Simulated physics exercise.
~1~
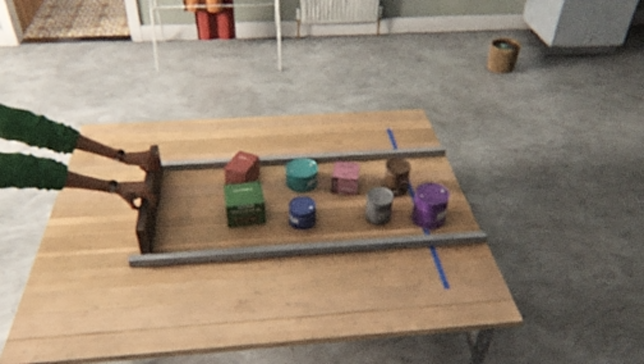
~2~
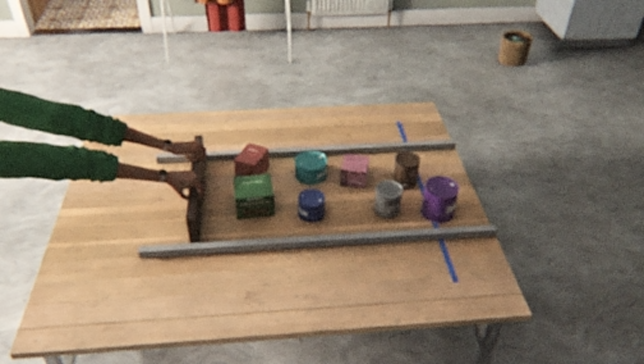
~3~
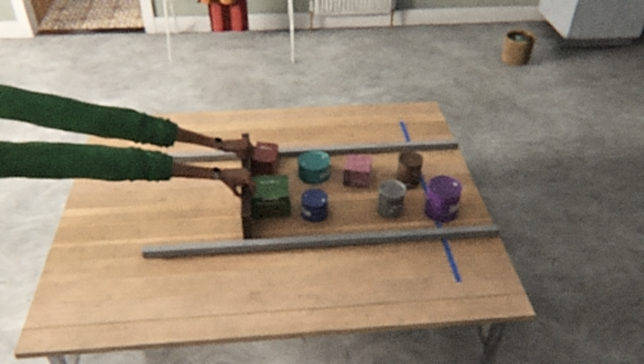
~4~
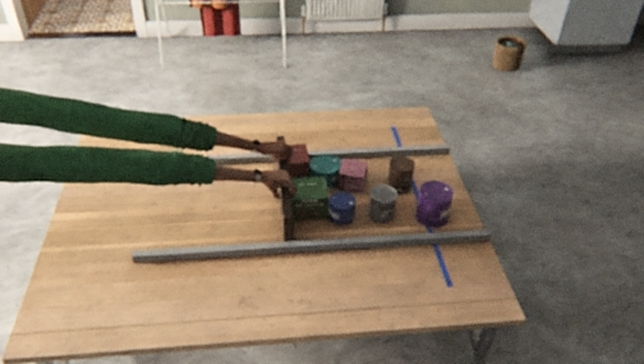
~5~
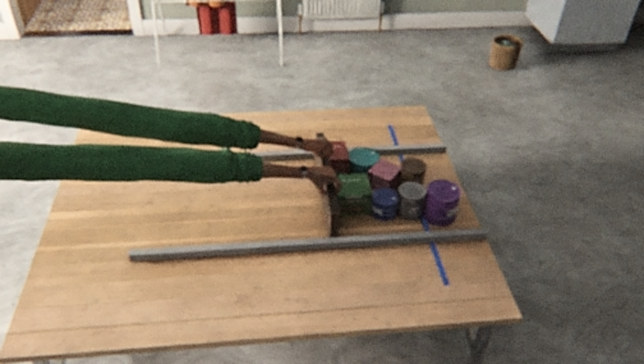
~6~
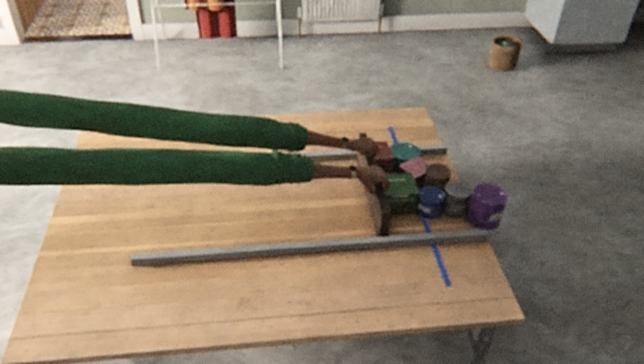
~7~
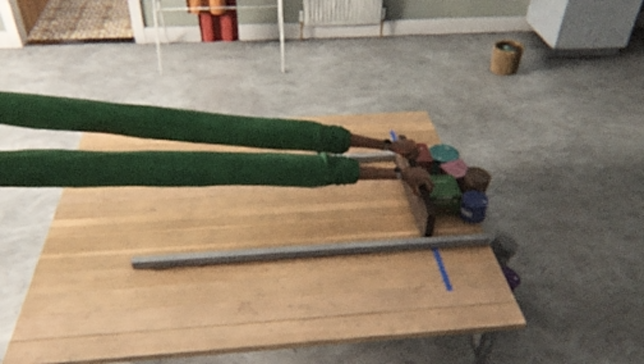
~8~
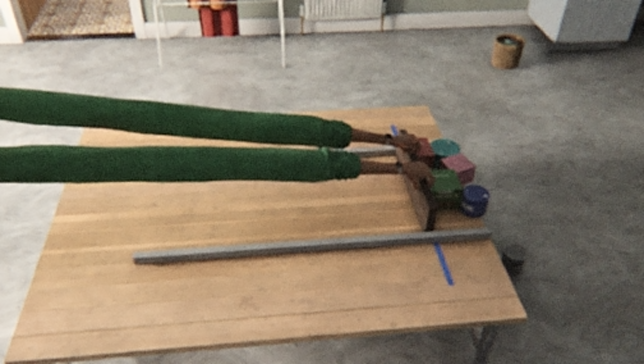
On a wooden table, green-sleeved arms push a plank rightward, bunching boxes and canisters until purple, grey and brown ones fall off.
